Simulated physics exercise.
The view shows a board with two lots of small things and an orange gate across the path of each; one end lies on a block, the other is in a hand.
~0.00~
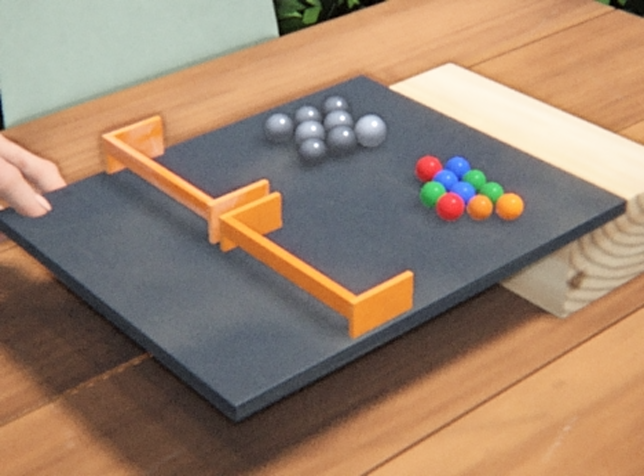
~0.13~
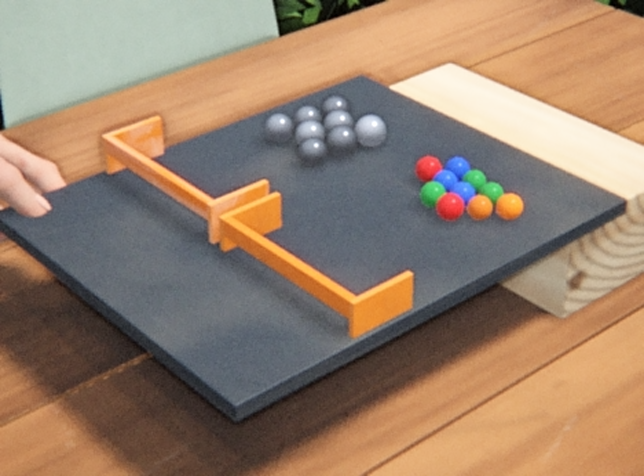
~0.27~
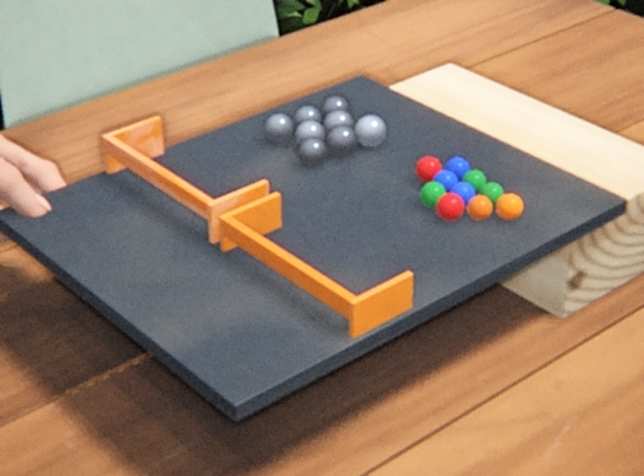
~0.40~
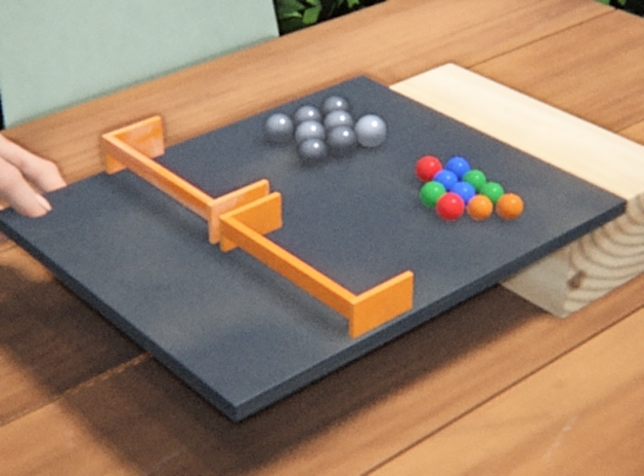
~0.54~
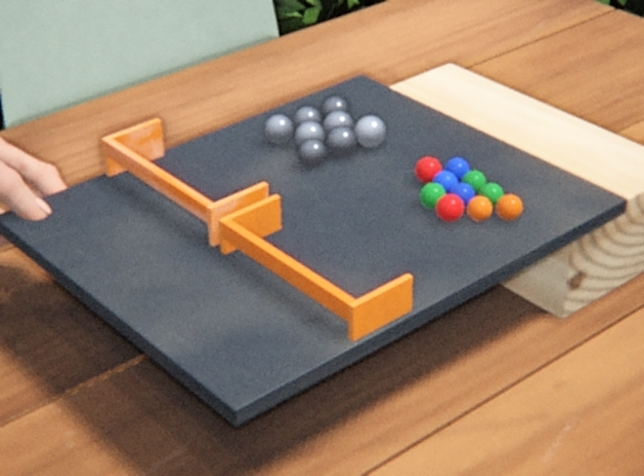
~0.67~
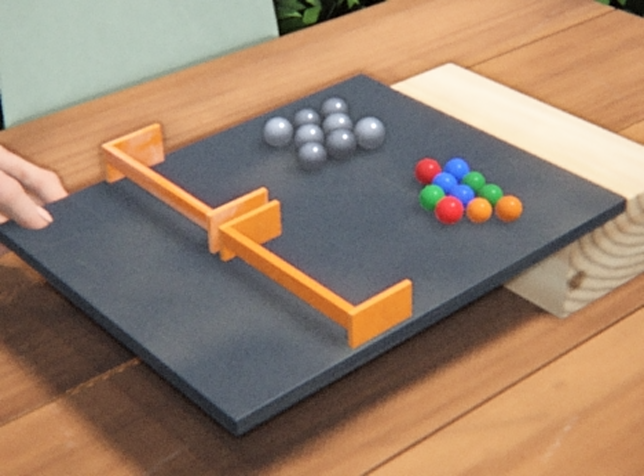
A hand at the left edge holds one end of a dark board on a wooden table, seen from above at an angle, the camera still. The other end rests on a pale wood block at right, with grey balls toward the back, red, blue, green and orange ones nearer, and two orange gates across the middle. The hand lowers its end very slightly, while the balls stay in place.
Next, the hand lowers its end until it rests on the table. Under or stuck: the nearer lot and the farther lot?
At the end, looks like the nearer lot is too bulky; looks like the farther lot is too bulky.
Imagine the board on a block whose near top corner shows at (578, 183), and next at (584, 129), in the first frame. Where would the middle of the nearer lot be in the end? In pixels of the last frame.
(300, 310) and (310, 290).
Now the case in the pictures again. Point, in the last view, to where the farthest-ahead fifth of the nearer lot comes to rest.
About (336, 362).
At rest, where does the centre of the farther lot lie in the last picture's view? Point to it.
The centre settles at about (194, 249).
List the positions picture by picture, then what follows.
In the first picture, held end of the board at (239, 398), level; block at (501, 179), about a quarter as high as the board is long; nearer lot at (462, 195), a few glass marbles; farther lot at (310, 135), a few steel balls; nearer gate at (287, 265), its slot lower than a piece; farther gate at (158, 176), its slot lower than a piece.
In the second picture, held end of the board at (239, 398), level; farther lot at (310, 135).
In the third picture, held end of the board at (239, 398), level; nearer lot at (462, 195).
In the fourth picture, held end of the board at (239, 398), level; farther lot at (310, 135).
In the fifth picture, held end of the board at (239, 402), level; nearer lot at (462, 196).
In the sixth picture, held end of the board at (240, 412), down by 2°; block at (501, 179); nearer lot at (461, 198), not moving; farther lot at (309, 138), not moving; nearer gate at (286, 276); farther gate at (158, 186).
Around 1.18 s, board sloping at 10°; nearer lot on its way down; farther lot on its way down.
Around 1.63 s, board resting at 15°; nearer lot has reached its gate; farther lot has reached its gate.
Finally (2.2 s), board resting at 15°; nearer lot gathered behind its gate; farther lot gathered behind its gate.
